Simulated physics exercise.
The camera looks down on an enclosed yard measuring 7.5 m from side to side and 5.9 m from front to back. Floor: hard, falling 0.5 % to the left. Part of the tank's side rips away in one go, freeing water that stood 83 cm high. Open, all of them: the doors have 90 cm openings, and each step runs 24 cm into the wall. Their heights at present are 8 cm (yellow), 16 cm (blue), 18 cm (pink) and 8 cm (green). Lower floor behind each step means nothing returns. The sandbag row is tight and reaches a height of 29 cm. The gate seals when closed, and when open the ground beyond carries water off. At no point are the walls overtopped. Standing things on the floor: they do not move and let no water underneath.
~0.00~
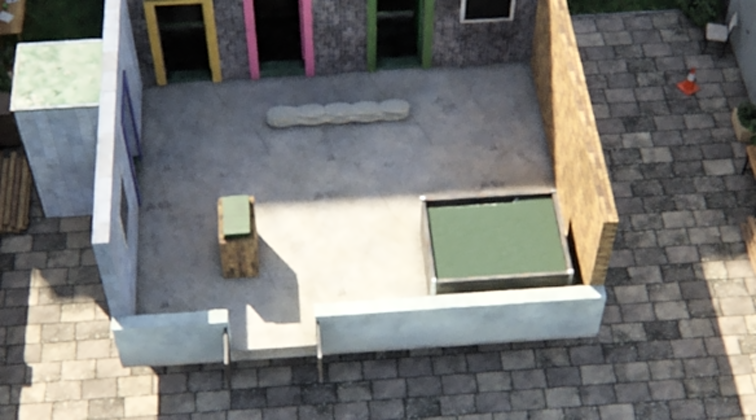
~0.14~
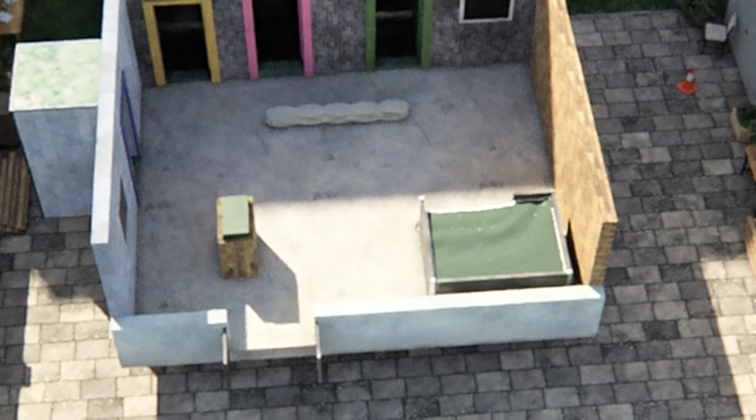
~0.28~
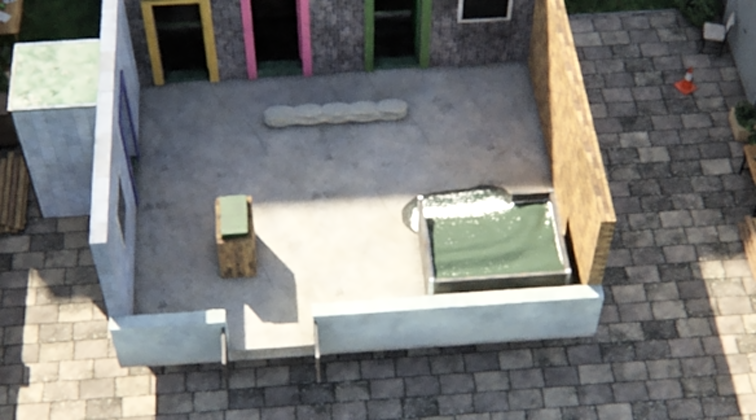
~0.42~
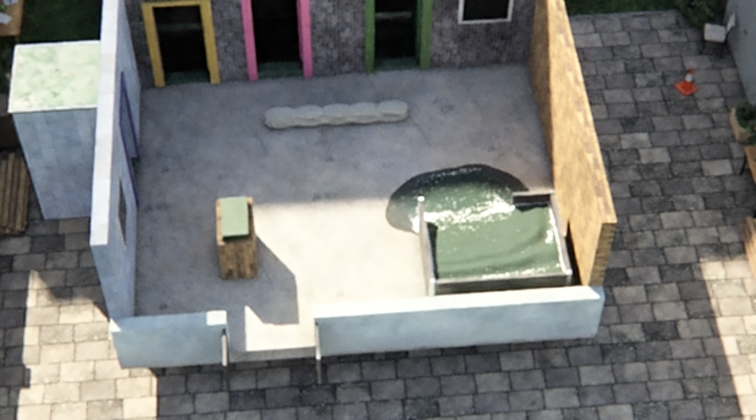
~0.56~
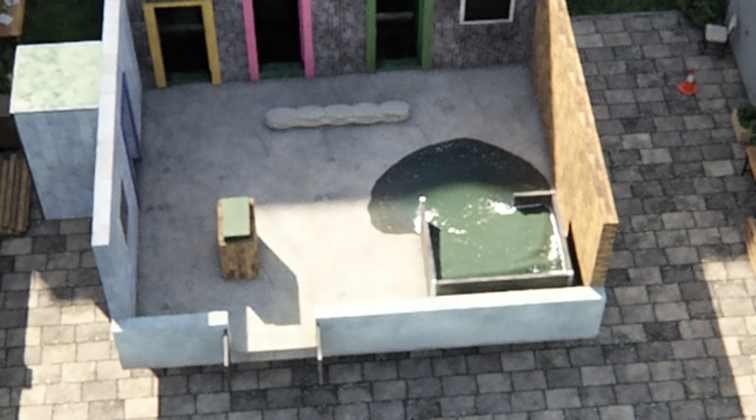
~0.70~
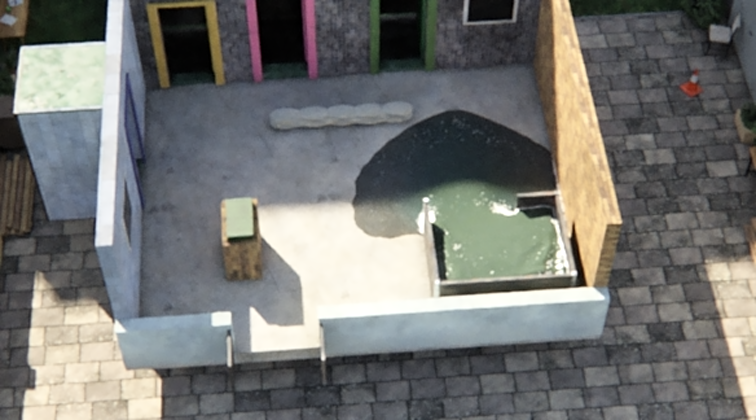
At first, green water lies still in a rectangular tank at the right of a walled yard with yellow, pink and green doorways. Then the tank's far side gives way and water pours out, foaming, and a dark pool spreads back and leftward across the pale floor, widening toward the back wall.
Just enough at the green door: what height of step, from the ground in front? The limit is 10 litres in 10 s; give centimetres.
Some 32 cm.
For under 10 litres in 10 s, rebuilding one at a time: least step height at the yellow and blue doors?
About 11.0 cm at yellow and about 14.5 cm at blue.
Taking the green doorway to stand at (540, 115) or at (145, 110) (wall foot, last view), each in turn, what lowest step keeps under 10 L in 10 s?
You'd want roughly 19 cm there first, then roughly 18 cm.
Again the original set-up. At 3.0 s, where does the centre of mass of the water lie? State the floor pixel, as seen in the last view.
The water is centred around (428, 171) in the last picture's pixels.
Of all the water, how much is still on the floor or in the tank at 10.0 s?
Around 88 in a hundred parts remain.
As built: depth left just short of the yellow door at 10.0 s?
Lab note: Depth approx. 8.0 cm.
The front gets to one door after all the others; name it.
Last: Yellow.
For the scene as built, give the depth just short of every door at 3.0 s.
Centimetres: Yellow = 0, blue = 17, pink = 2, green = 18.
After 1.4 s water covers 35 % of the floor, deepest (35 cm) near (386, 126); 7 cm at the green door, 24 litres in over its 8 cm step.
After 3.0 s water covers 50 % of the floor, deepest (28 cm) near (441, 101); 18 cm at the green door, 205 litres in over its 8 cm step.
After 10.0 s water covers 90 % of the floor, deepest (14 cm) near (140, 320); 5 cm at the green door, 288 litres in over its 8 cm step.
At the green door as built, the water arrived by 1.1 s and peaked near 21 cm at 2.4 s.
Run again over the same 10 s with other heights there, 25 litres in over 28.5 cm, 0 litres over 38.5 cm. The limit of 10 litres is kept from about 32 cm up.
